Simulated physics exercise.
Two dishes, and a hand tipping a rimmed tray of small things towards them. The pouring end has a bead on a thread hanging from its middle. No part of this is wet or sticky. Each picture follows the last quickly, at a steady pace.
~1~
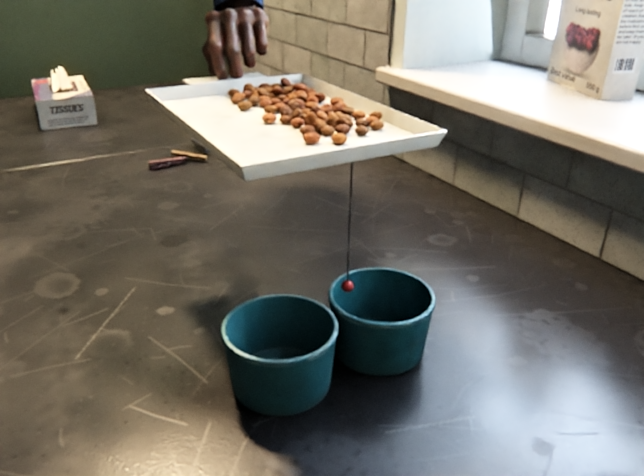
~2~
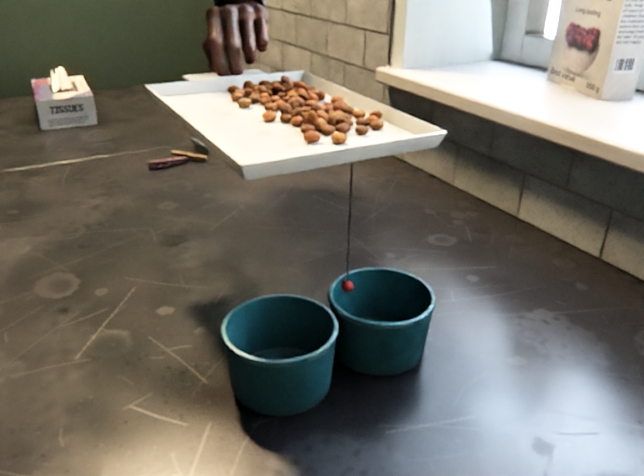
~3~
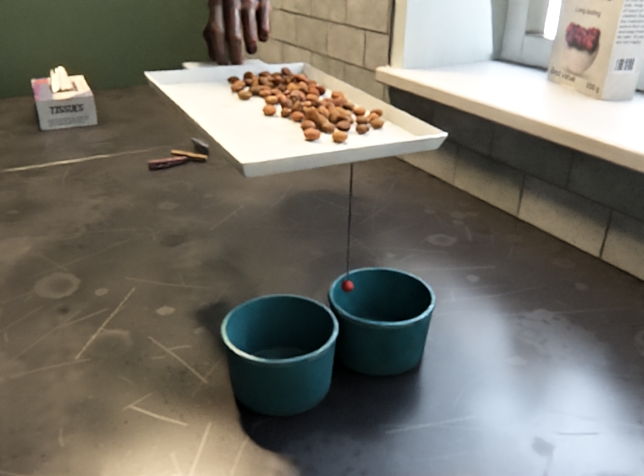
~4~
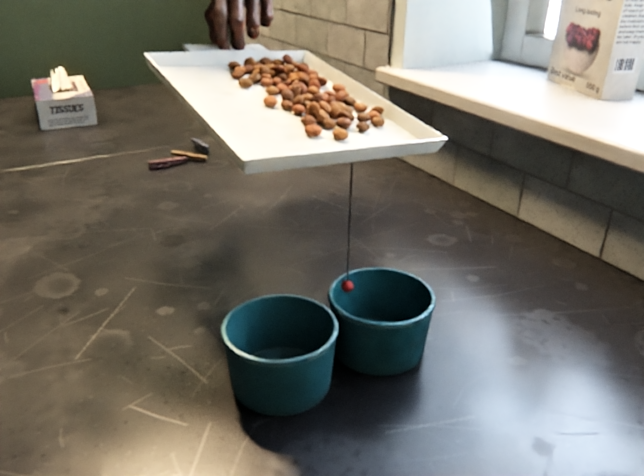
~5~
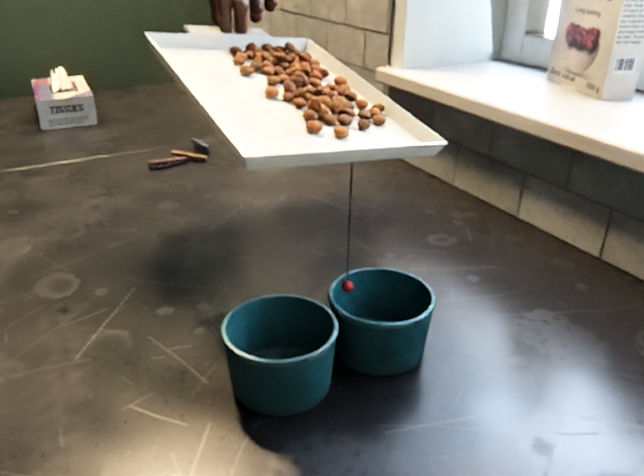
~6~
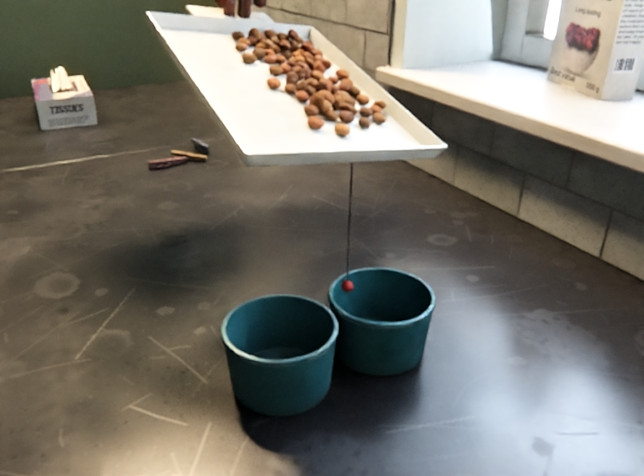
A hand raised the far end of a white tray of small brown pieces, tilting it more steeply above two teal dishes, while a red bead hung nearly still on its thread.
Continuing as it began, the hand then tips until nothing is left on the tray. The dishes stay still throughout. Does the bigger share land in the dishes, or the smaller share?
The smaller share lands in them.
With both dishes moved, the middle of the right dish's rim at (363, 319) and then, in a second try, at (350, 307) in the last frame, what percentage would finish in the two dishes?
Roughly 10% first, roughly 10% second.
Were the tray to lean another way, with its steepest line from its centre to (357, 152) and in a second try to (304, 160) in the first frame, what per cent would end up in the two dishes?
The first try would leave around 30 per cent there, the second around 50 per cent.
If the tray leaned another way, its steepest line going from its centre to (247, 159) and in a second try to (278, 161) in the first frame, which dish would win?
Okay, first try the left-side one, second try the left-side one.
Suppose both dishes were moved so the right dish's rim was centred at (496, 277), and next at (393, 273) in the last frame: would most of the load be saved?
First place: Beyond half; second place: Short of half.
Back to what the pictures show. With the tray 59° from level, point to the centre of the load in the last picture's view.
The middle of the pieces shows up near (412, 140).
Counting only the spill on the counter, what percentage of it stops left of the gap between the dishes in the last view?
Estimate: About 0 in every hundred.
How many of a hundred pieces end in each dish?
Left 0 per cent, right 30 per cent.
Just after the last frame, tray tipped steeply; the larger part on the tray; just a few in the right dish; just a few outside both; roughly a quarter in the air.
A moment on, tray tipped right over; just a few on the tray; roughly a quarter in the right dish; roughly two thirds outside both; about a tenth in the air.
Further on, tray tipped past a quarter turn; roughly a quarter in the right dish; roughly two thirds outside both.
When it is over, tray tipped past a quarter turn; not one in the left dish; roughly a quarter in the right dish; roughly two thirds outside both.
